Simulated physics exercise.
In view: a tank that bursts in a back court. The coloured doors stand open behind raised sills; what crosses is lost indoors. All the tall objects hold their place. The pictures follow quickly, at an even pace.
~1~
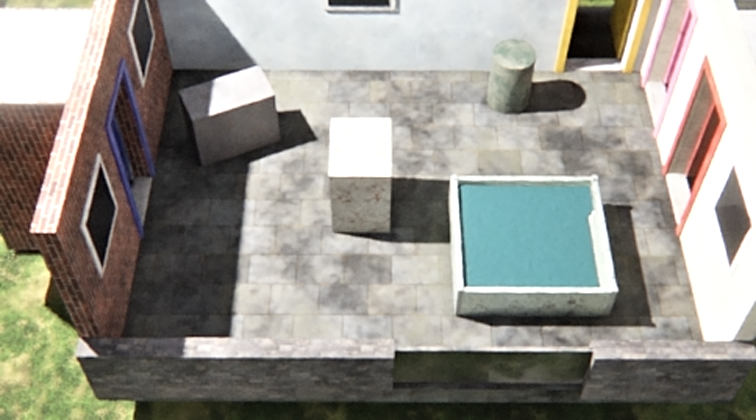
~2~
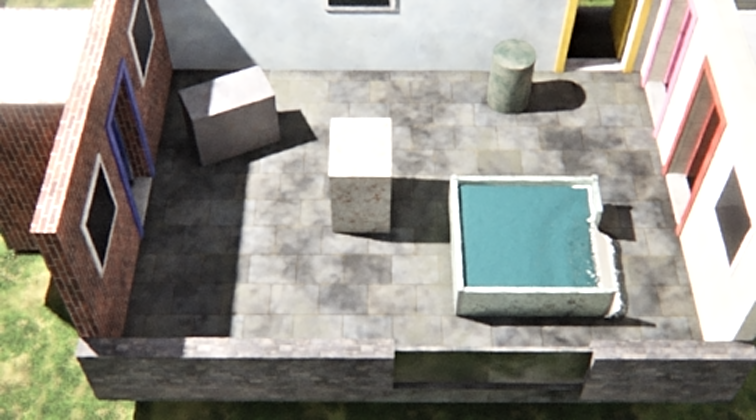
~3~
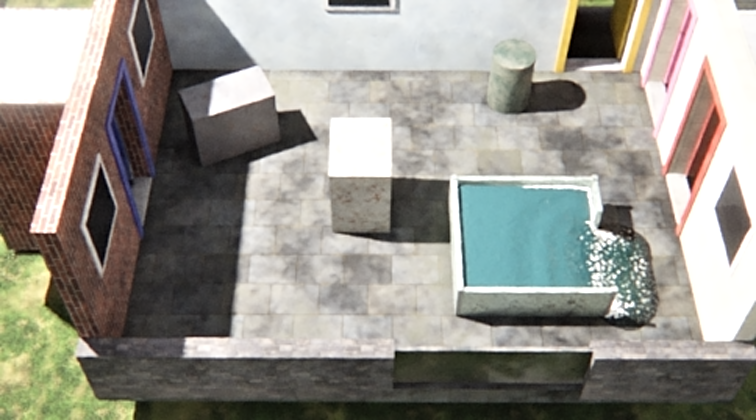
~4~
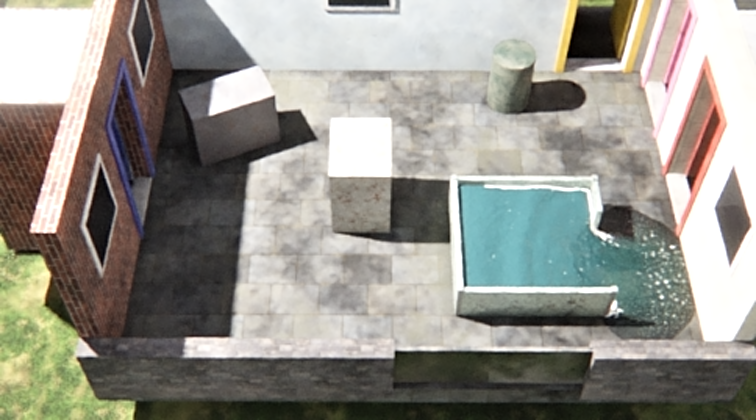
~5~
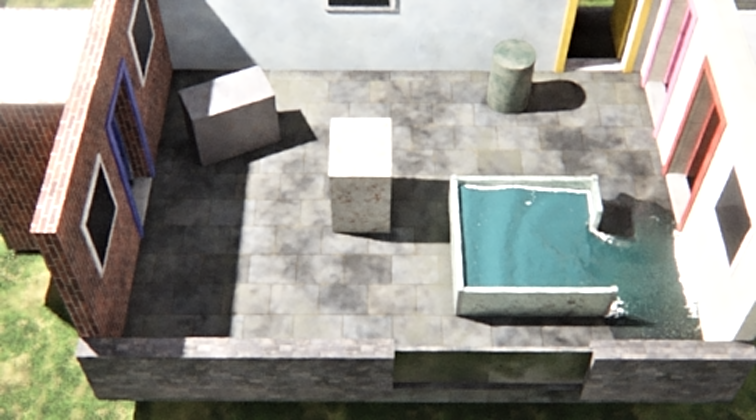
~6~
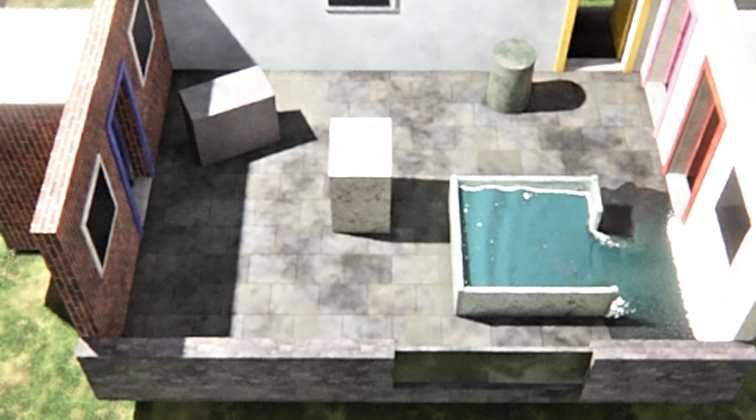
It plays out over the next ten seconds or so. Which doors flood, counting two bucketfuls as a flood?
The pink door admits no more than that; the blue door admits no more than that; the red door lets in a lot; the yellow door lets in a lot.
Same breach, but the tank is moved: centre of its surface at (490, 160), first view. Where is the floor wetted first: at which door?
The red-painted one.
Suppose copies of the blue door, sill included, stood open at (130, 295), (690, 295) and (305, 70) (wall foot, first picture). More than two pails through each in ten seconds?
In turn: Holds, goes over, takes less.
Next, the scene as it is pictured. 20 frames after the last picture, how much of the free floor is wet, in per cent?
Close to 40 %.
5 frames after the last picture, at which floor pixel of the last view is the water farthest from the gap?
I would point to (648, 143).
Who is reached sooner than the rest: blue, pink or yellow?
That is the pink-painted one.
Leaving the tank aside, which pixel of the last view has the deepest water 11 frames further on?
I would point to (697, 358).
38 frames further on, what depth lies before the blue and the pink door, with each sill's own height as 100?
Near 90 and 40 in a hundred.
A moment on, water covers 10 % of the floor; the pink door not reached, the blue door not reached, the red door under two buckets in, the yellow door not reached.
Next, water covers 20 % of the floor; the pink door wet at the sill, nothing in, the blue door not reached, the red door under two buckets in, the yellow door not reached.
Then, water covers 40 % of the floor; the pink door wet at the sill, nothing in, the blue door not reached, the red door over two buckets in, the yellow door over two buckets in.
Later, water covers 60 % of the floor; the pink door wet at the sill, nothing in, the blue door wet at the sill, nothing in, the red door over two buckets in, the yellow door far over two buckets in.
In the end, water covers 90 % of the floor; the pink door wet at the sill, nothing in, the blue door wet at the sill, nothing in, the red door over two buckets in, the yellow door far over two buckets in.
